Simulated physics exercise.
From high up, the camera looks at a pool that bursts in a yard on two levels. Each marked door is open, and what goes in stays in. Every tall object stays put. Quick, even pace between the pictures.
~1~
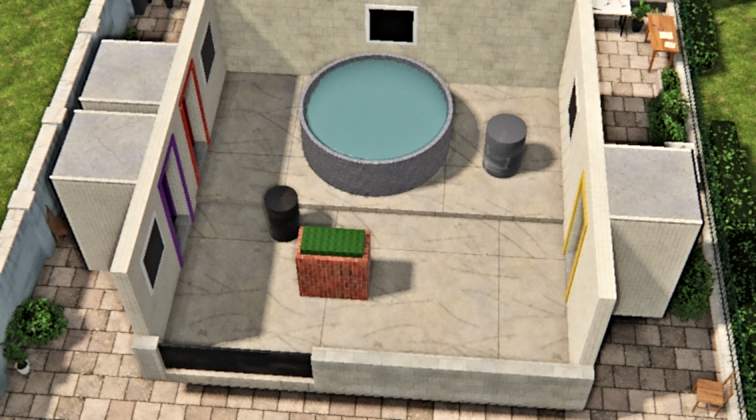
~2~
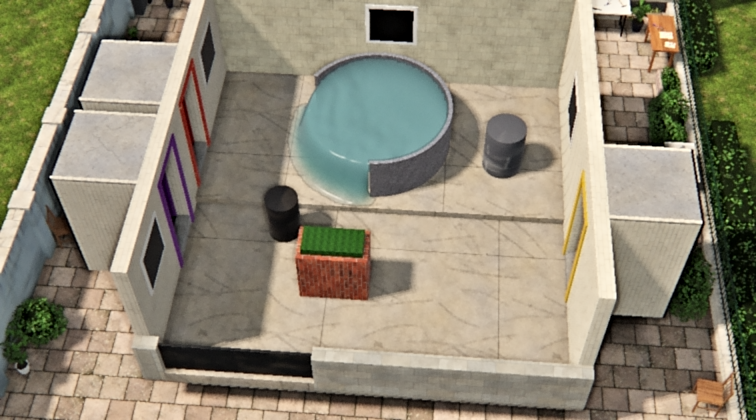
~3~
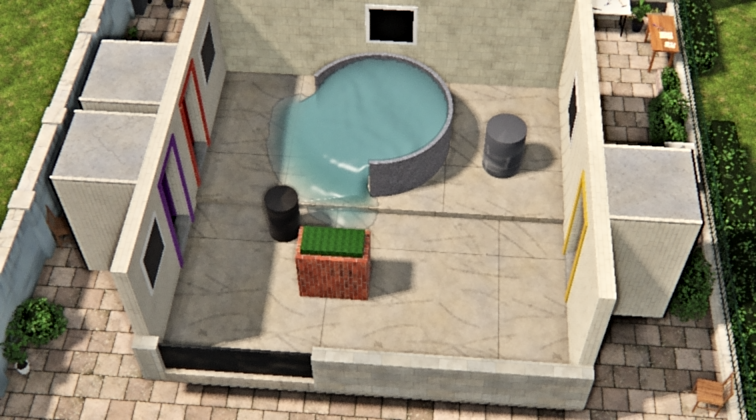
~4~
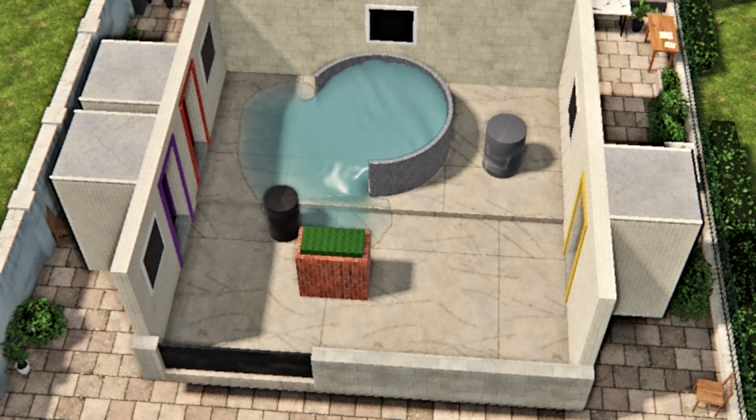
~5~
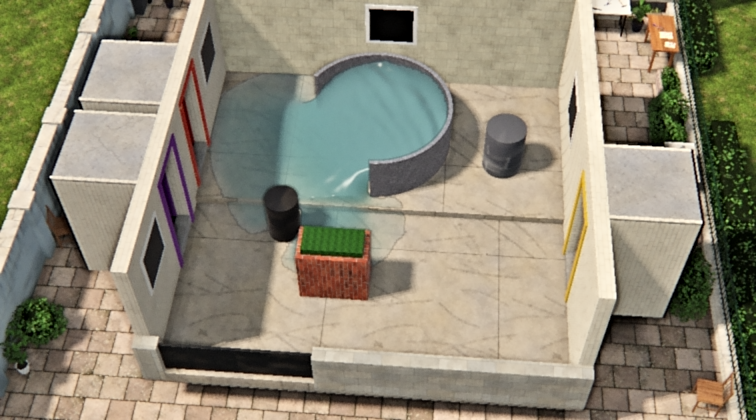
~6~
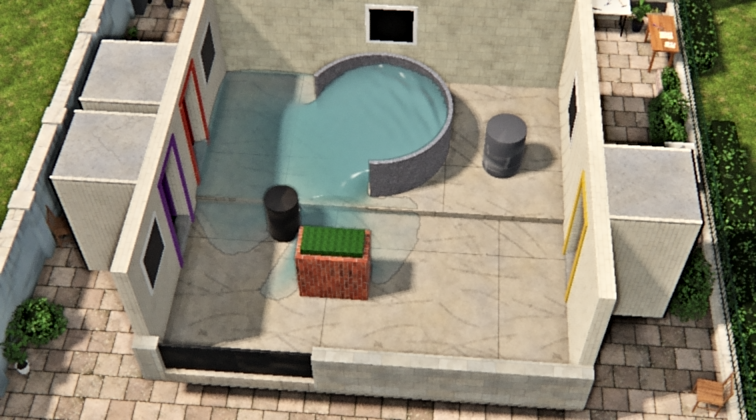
Water bursts from a round grey pool as the front-left part of its wall vanishes, in a walled, paved yard on two levels seen from high up by a still camera. A grey barrel stands right of the pool, with a black barrel and a green-topped brick block in front. The pale blue water spreads left across the paving, then forward around the black barrel and block.
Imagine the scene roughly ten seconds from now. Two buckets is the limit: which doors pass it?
In the end the yellow door is going to be swamped, the purple door is going to be swamped, the red door is going to be swamped.
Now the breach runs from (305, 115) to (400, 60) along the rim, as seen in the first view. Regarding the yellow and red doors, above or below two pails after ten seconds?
Looking at each: The yellow door admits more, while the red door admits more.
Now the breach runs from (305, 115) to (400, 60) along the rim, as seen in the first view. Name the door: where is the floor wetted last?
I'd say the one in yellow.
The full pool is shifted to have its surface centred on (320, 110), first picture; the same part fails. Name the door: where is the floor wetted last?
Answer: The yellow-painted one.
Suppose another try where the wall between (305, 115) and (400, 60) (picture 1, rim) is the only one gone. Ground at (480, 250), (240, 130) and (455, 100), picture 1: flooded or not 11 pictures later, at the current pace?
The first spot is spared, the second swamped, the third swamped.
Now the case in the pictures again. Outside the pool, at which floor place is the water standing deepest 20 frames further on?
Near (160, 359).
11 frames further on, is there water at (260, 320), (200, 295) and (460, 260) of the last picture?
First spot submerged, second spot submerged, third spot submerged.
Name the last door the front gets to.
It's the yellow door.
A moment on, water covers 45 % of the floor; the yellow door not reached, the purple door under two buckets in, the red door far over two buckets in.
Next, water covers 55 % of the floor; the yellow door not reached, the purple door over two buckets in, the red door far over two buckets in.
Then, water covers 75 % of the floor; the yellow door wet at the sill, nothing in, the purple door far over two buckets in, the red door far over two buckets in.
Later, water covers 90 % of the floor; the yellow door over two buckets in, the purple door far over two buckets in, the red door far over two buckets in.
In the end, water covers 95 % of the floor; the yellow door far over two buckets in, the purple door far over two buckets in, the red door far over two buckets in.
